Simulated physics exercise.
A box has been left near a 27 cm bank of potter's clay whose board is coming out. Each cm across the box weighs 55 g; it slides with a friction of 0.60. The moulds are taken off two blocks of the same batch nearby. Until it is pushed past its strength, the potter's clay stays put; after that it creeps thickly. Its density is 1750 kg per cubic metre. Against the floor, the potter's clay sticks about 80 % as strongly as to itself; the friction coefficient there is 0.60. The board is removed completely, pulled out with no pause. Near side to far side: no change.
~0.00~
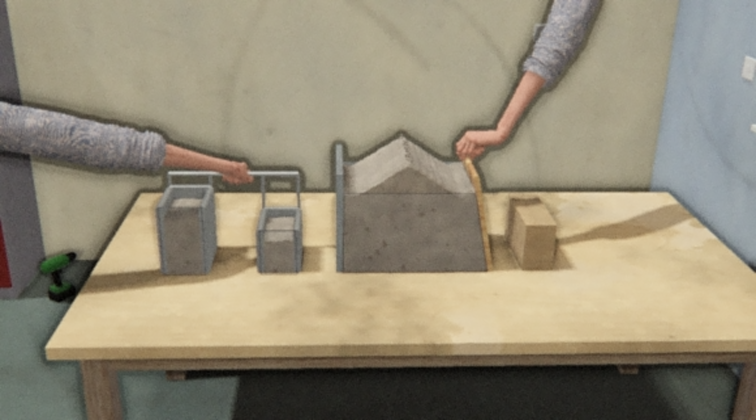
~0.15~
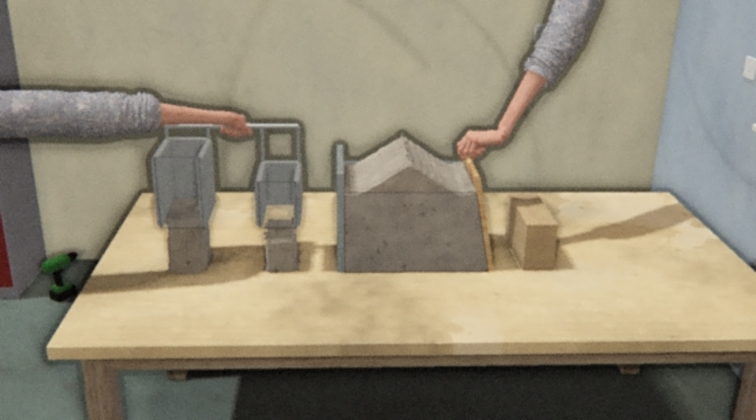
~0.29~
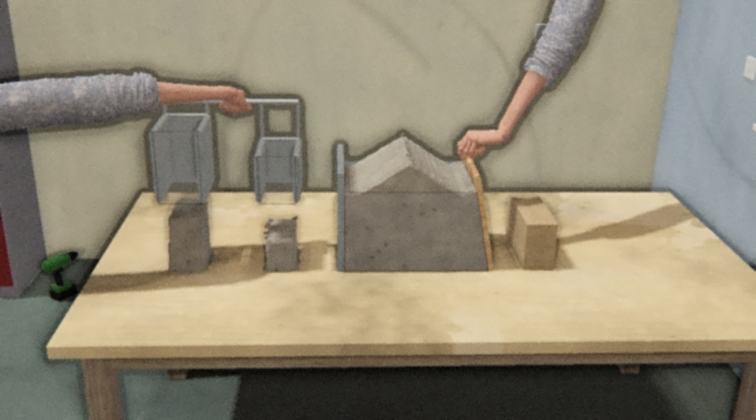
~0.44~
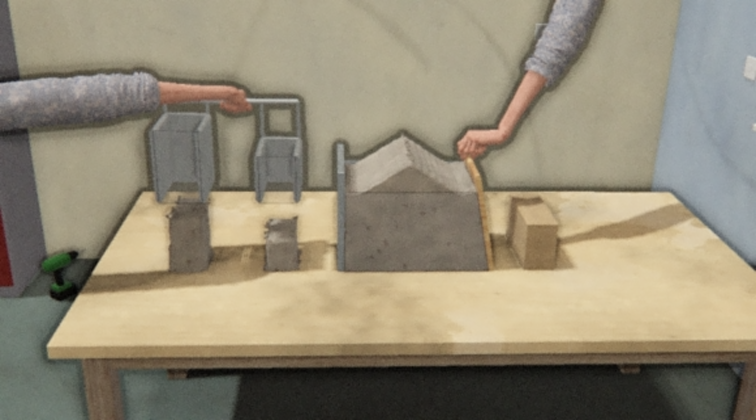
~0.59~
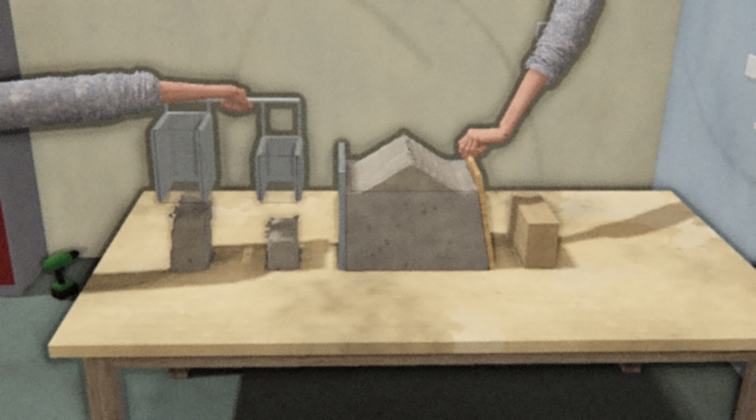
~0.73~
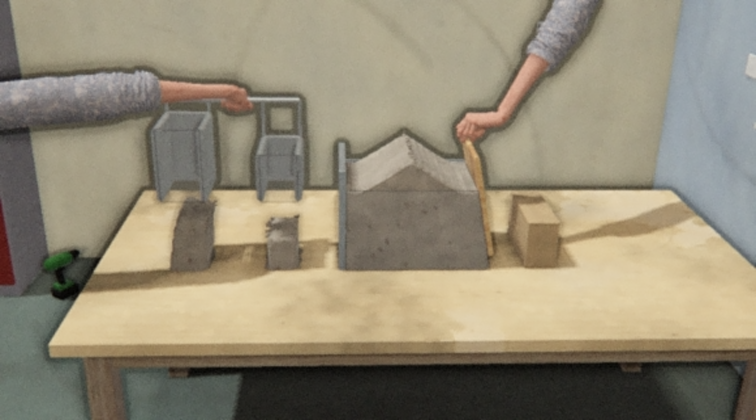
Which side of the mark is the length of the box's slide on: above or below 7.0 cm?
It is below.
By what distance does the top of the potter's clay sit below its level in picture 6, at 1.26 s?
The difference comes to roughly 0.5 cm.
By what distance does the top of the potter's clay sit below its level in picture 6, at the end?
Measured change: Some 7.0 cm.
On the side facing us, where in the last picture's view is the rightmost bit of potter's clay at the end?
I'd point to around (521, 267).
By 0.97 s, the box has not moved.
By 1.26 s, the box has not moved.
By 1.54 s, the box has not moved.
By 1.83 s, the box has not moved.
By 2.18 s, at the end, the box has been pushed 1 mm.
